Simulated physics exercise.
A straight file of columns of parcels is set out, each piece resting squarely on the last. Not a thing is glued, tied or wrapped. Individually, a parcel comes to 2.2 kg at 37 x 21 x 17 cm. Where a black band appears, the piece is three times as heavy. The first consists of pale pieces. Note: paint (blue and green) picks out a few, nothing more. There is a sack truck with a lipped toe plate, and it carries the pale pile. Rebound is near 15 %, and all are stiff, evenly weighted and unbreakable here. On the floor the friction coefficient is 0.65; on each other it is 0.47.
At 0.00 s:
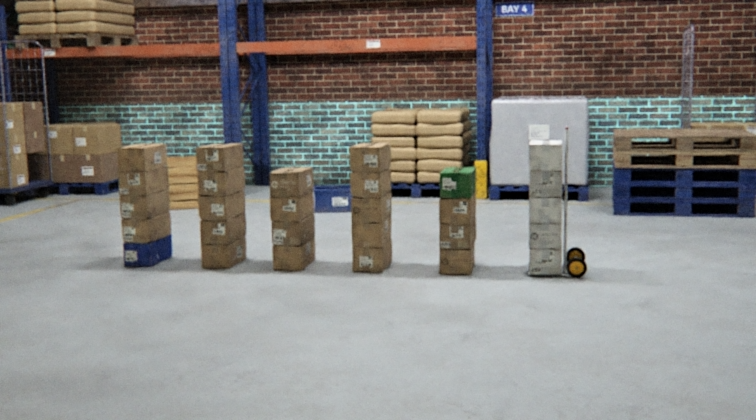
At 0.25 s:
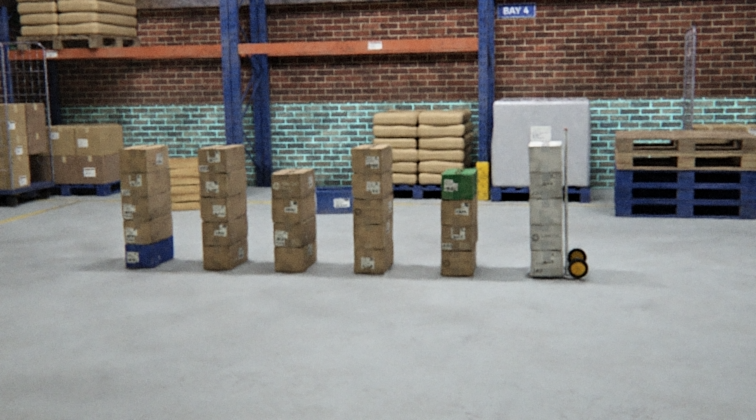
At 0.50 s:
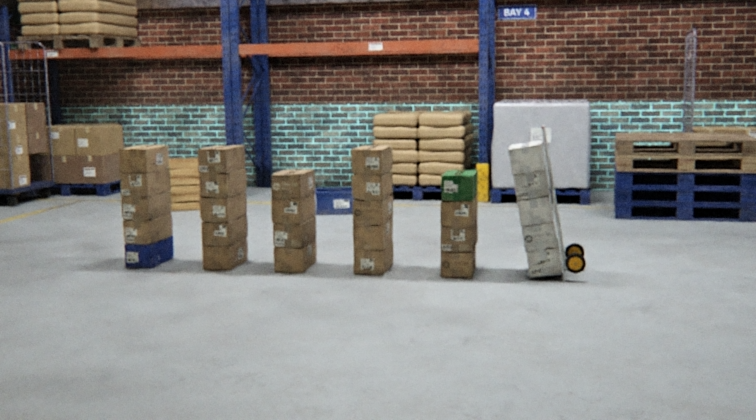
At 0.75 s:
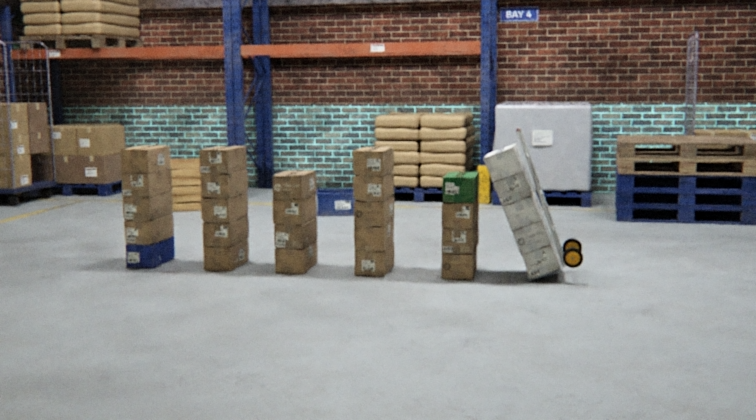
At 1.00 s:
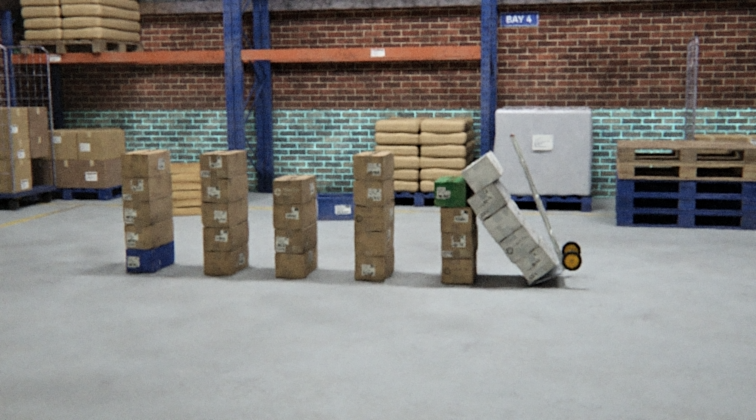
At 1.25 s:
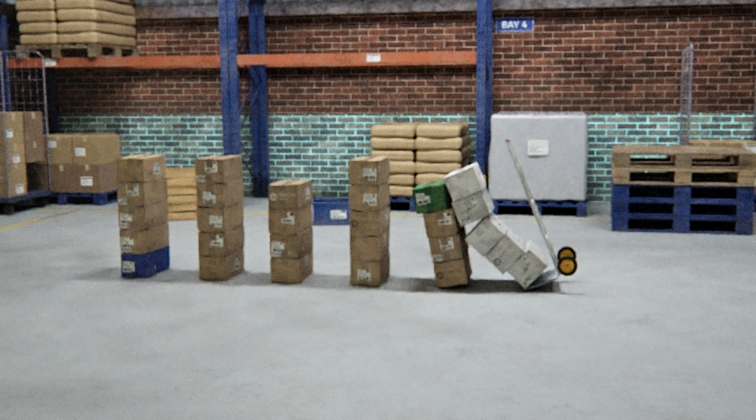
The clip opens on a row of upright box stacks in a warehouse, with a pale stack on a hand truck at the right. The truck tilts leftward, and the pale boxes lean and slide against the neighbouring stack, pushing its green top box left as that stack tilts.
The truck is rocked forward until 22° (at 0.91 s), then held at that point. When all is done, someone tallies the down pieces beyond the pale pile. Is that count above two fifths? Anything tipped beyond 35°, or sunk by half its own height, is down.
Yes, it is above two fifths.
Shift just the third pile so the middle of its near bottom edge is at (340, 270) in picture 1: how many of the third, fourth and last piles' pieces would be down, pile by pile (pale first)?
Per pile - third: 0, fourth: 0, last: 0.
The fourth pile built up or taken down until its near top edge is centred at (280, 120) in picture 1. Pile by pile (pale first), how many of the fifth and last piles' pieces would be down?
Fifth 5, last 5.
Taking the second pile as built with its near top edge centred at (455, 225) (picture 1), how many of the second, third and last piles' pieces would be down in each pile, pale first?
You'd get second 1, third 0 and last 0.
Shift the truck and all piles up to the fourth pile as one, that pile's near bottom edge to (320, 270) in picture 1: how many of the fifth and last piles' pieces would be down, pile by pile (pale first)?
Then fifth pile 0 and last pile 0.
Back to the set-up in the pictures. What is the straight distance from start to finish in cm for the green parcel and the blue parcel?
Displacement in cm - green: 80; blue: 20.
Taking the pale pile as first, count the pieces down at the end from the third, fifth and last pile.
Pieces by pile: Third 5, fifth 5, last 5.
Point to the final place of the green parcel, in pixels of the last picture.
I'd point at about (343, 237).
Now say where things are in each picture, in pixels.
In the first frame (pixels give the middle of a visible side), truck frame (567, 159) 0° forward; green parcel (455, 186); blue parcel (137, 255); none of the others has stirred.
In the second frame, truck frame (566, 160) 1° forward; green parcel (457, 187).
In the third frame, truck frame (547, 157) 10° forward, top of the pale pile leaning 10°; green parcel (457, 189); none of the others has stirred.
In the fourth frame, truck frame (527, 158) 19° forward, top of the pale pile leaning 21°; green parcel (458, 190); none of the others has stirred.
In the fifth frame, truck frame (522, 163) 22° forward, top of the pale pile leaning 36°; green parcel (450, 195) 54 mm from its place; one has shifted.
In the sixth frame, truck frame (517, 168) 22° forward, top of the pale pile leaning 23°; green parcel (429, 199) 11° from how it stood; blue parcel (134, 266); movement in 4 of them.
After 1.68 s, 5 of the pale pile down; 3 of the 23 other parcels down; green parcel 31° from how it stood, 56 mm lower.
After 2.78 s, 5 of the pale pile down; 9 of the 23 other parcels down; green parcel 38° from how it stood, 24 cm lower.
After 3.66 s, 5 of the pale pile down; 16 of the 23 other parcels down; green parcel 53° from how it stood, 29 cm lower; blue parcel 9° from how it stood.
After 4.32 s, 5 of the pale pile down; 23 of the 23 other parcels down; blue parcel on its side; green parcel 52° from how it stood, 29 cm lower.
In the end (5.3 s), 5 of the pale pile down; 23 of the 23 other parcels down; blue parcel on its side; green parcel 52° from how it stood, 29 cm lower. That is 100 per cent. From the last view, middles, blue parcel near (121, 257), green parcel near (343, 237).
